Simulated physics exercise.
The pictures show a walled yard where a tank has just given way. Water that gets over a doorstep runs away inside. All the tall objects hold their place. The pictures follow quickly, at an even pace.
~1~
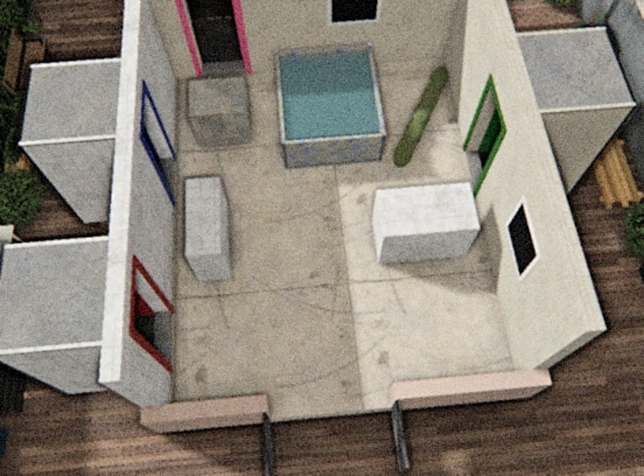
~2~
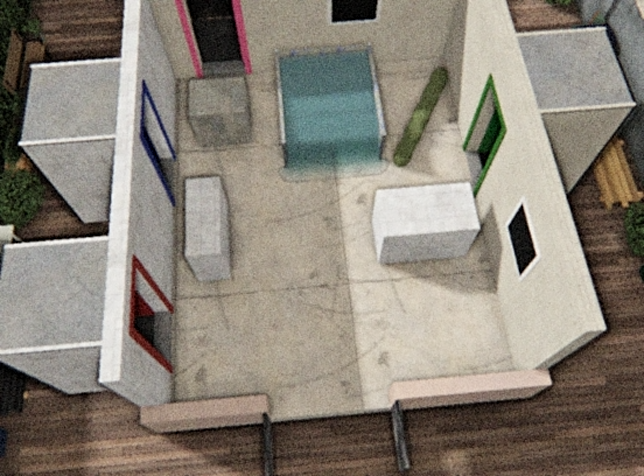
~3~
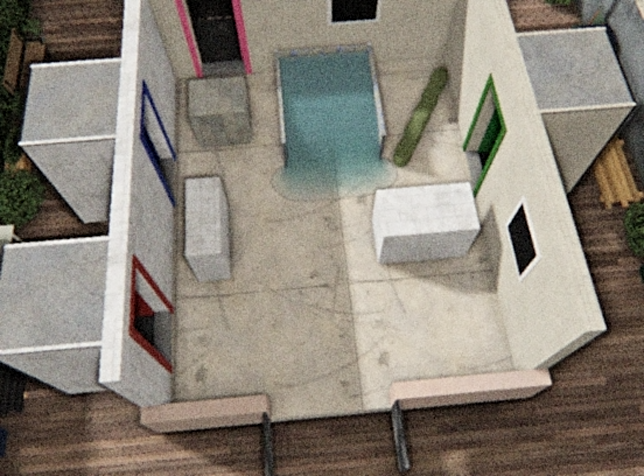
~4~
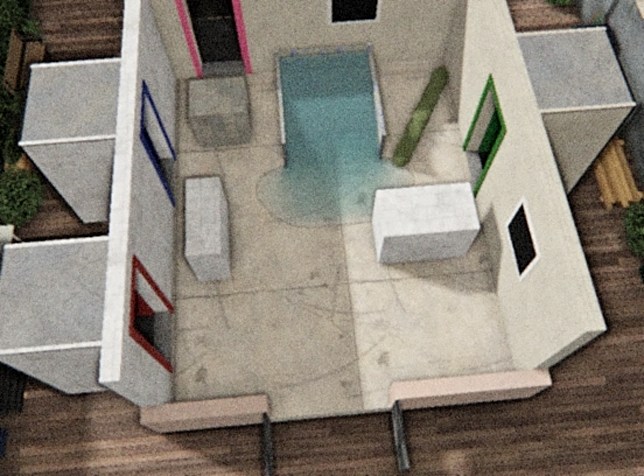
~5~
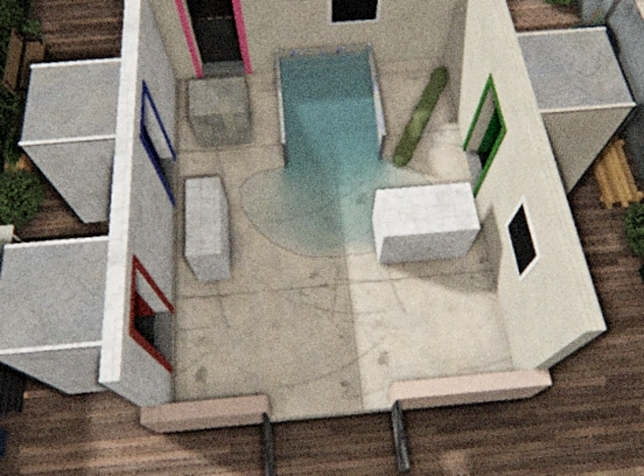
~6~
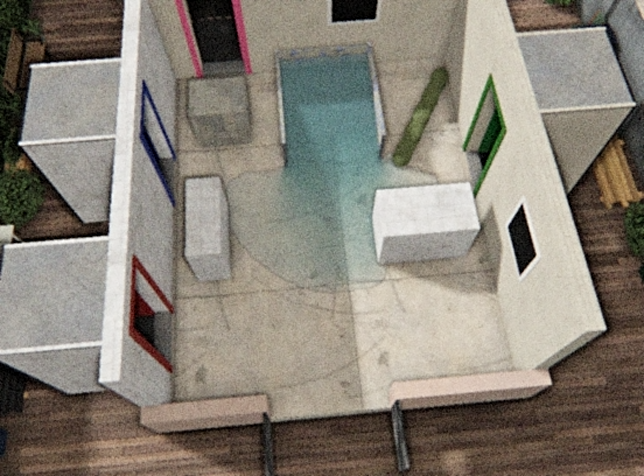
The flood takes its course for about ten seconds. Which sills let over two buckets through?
One by one: The pink door admits no more than that; the red door admits no more than that; the green door lets in a lot; the blue door admits no more than that.
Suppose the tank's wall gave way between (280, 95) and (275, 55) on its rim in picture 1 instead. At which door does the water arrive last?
The green one.
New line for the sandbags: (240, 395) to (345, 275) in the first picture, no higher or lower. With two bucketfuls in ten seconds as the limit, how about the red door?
My reading: The red door passes that mark.
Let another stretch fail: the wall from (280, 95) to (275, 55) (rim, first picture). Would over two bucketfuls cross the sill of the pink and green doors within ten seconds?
In short: Pink is over, green keeps below it.
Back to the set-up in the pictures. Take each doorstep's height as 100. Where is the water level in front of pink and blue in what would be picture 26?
About 0 and 10 per cent.
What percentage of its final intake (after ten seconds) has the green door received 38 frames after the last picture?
Close to 90 %.
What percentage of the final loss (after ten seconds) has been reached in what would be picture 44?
Close to 80 %.
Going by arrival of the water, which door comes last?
The pink one.
A moment on, water covers 45 % of the floor; the pink door not reached, the red door not reached, the green door not reached, the blue door not reached.
Next, water covers 60 % of the floor; the pink door not reached, the red door wet at the sill, nothing in, the green door over two buckets in, the blue door not reached.
Then, water covers 65 % of the floor; the pink door not reached, the red door wet at the sill, nothing in, the green door far over two buckets in, the blue door wet at the sill, nothing in.
Later, water covers 80 % of the floor; the pink door not reached, the red door wet at the sill, nothing in, the green door far over two buckets in, the blue door wet at the sill, nothing in.
In the end, water covers 90 % of the floor; the pink door wet at the sill, nothing in, the red door wet at the sill, nothing in, the green door far over two buckets in, the blue door wet at the sill, nothing in.
